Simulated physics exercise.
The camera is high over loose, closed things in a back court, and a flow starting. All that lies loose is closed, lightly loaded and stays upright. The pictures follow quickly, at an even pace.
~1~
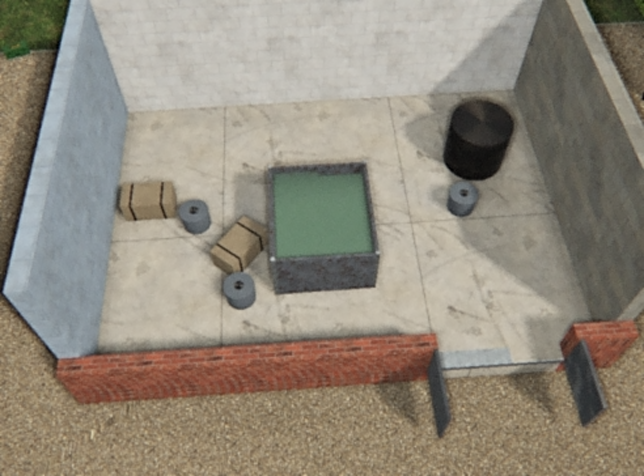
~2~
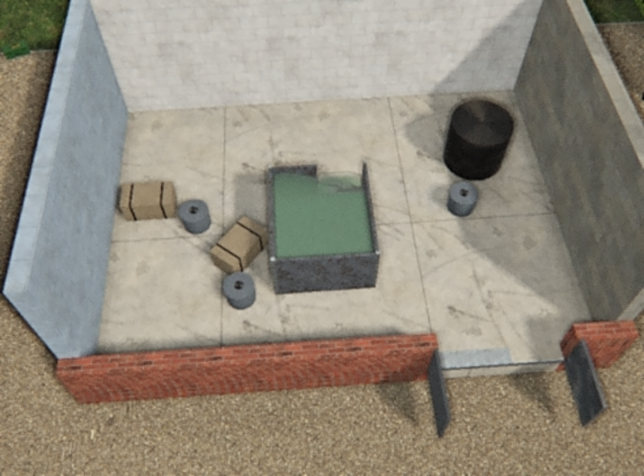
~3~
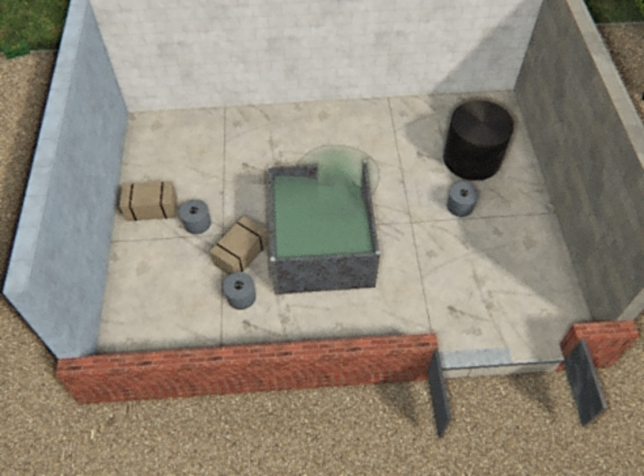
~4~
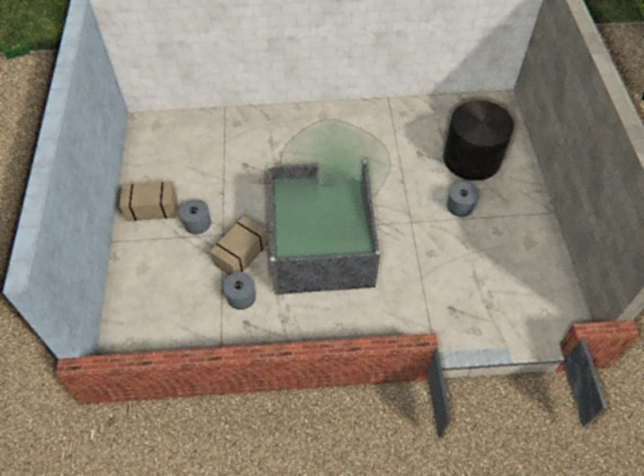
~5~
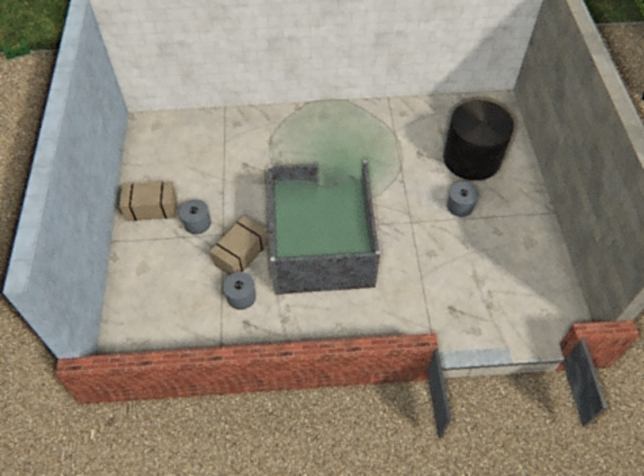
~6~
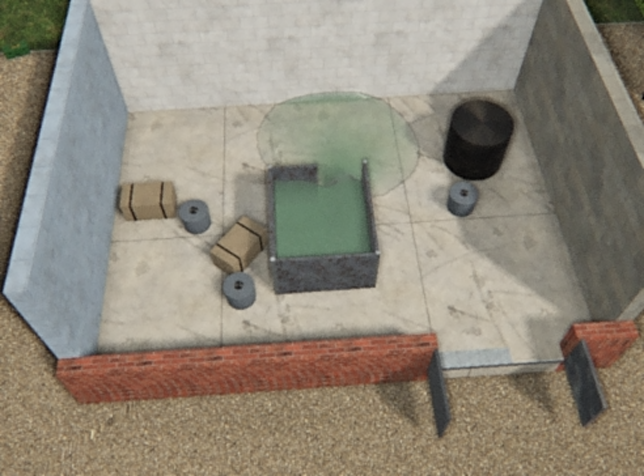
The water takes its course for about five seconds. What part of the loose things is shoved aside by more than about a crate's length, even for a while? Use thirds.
It is not even a third.
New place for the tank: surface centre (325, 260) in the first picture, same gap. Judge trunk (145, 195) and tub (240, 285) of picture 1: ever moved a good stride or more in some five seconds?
In that order: Pushed that far, not that far.
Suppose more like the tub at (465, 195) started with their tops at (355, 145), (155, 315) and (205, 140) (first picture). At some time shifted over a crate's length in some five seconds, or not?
One after the other: Pushed that far, less than that, that far or more.
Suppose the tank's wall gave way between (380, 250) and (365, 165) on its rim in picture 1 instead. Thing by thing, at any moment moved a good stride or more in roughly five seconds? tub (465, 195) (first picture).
Verdict: Moved that far.
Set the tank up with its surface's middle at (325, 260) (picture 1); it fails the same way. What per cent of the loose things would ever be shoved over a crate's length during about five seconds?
Near 20 in a hundred.
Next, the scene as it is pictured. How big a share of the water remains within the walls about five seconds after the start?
I make it 98 per cent.
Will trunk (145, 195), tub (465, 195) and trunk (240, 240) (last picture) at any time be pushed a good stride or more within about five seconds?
In turn: Yes, under that, never so far.
A moment on, 0 of 5 are well off their spots; 0 afloat.
Next, 0 of 5 are well off their spots; 0 afloat.
Later, 0 of 5 are well off their spots; 0 afloat.
In the end, 1 of 5 are well off their spots, and 1 have been at some point; 0 afloat.
